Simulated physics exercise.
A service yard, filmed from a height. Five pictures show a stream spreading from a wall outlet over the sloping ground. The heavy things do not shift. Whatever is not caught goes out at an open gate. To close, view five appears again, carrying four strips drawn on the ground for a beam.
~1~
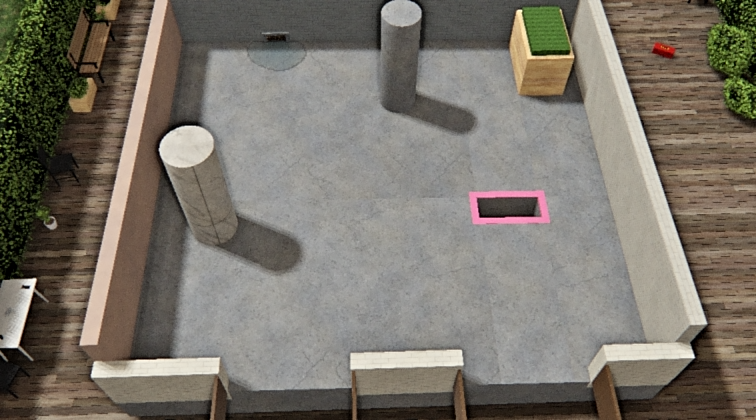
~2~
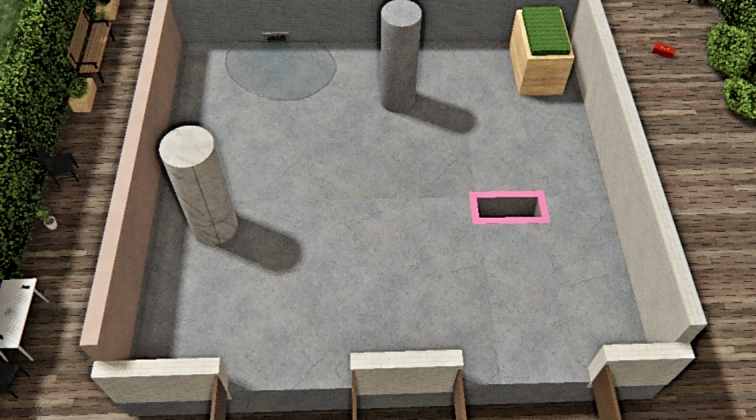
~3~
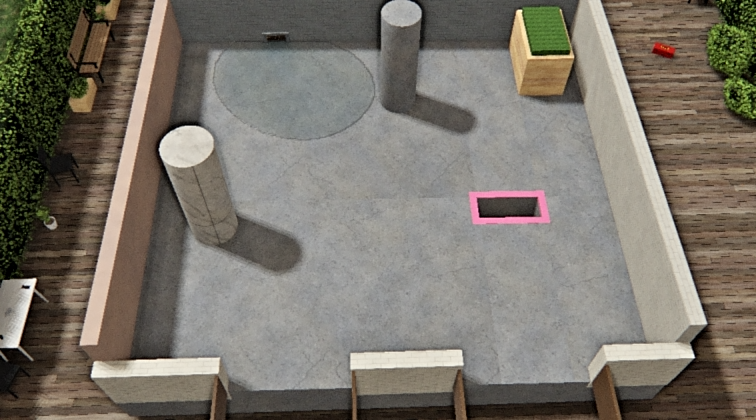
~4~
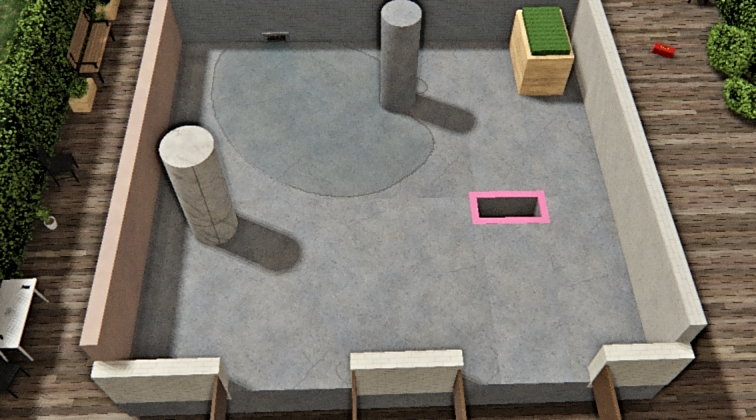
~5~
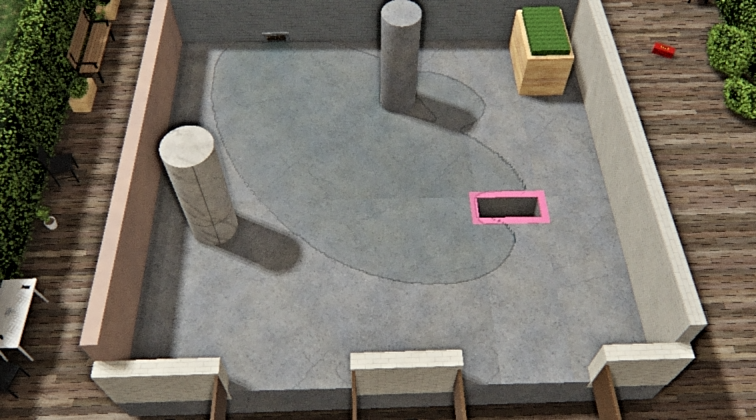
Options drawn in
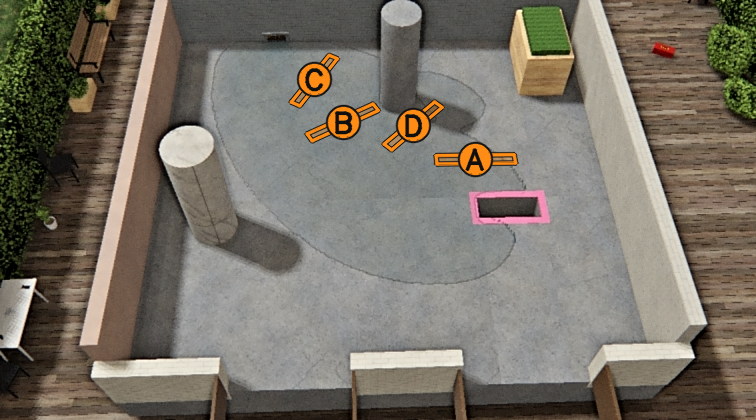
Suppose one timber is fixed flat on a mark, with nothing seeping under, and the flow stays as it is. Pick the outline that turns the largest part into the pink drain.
Take A.
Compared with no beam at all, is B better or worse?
It is worse.
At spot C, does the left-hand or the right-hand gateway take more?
More leaves on the right.
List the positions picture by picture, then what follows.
Outfall at (276, 37); pink drain at (509, 207); open gate at (522, 369); open gate at (291, 375); water covers 1 % of the ground and shows as far out as (290, 63); pink drain still dry.
Water covers 5 % of the ground and shows as far out as (316, 89); pink drain still dry.
Water covers 11 % of the ground and shows as far out as (352, 121); pink drain still dry.
Water covers 20 % of the ground and shows as far out as (402, 175); pink drain still dry.
Water covers 34 % of the ground and shows as far out as (510, 249); pink drain taking water.
On the marked copy, A from (436, 159) to (514, 158); B from (309, 137) to (375, 107); C from (295, 103) to (333, 56); D from (387, 146) to (438, 104).
With A, about 18 % of the stream runs into the pink drain, about 80 % out by the gates.
With B, about 10 % of the stream runs into the pink drain, about 86 % out by the gates.
With C, about 8 % of the stream runs into the pink drain, about 88 % out by the gates.
With D, about 12 % of the stream runs into the pink drain, about 85 % out by the gates.
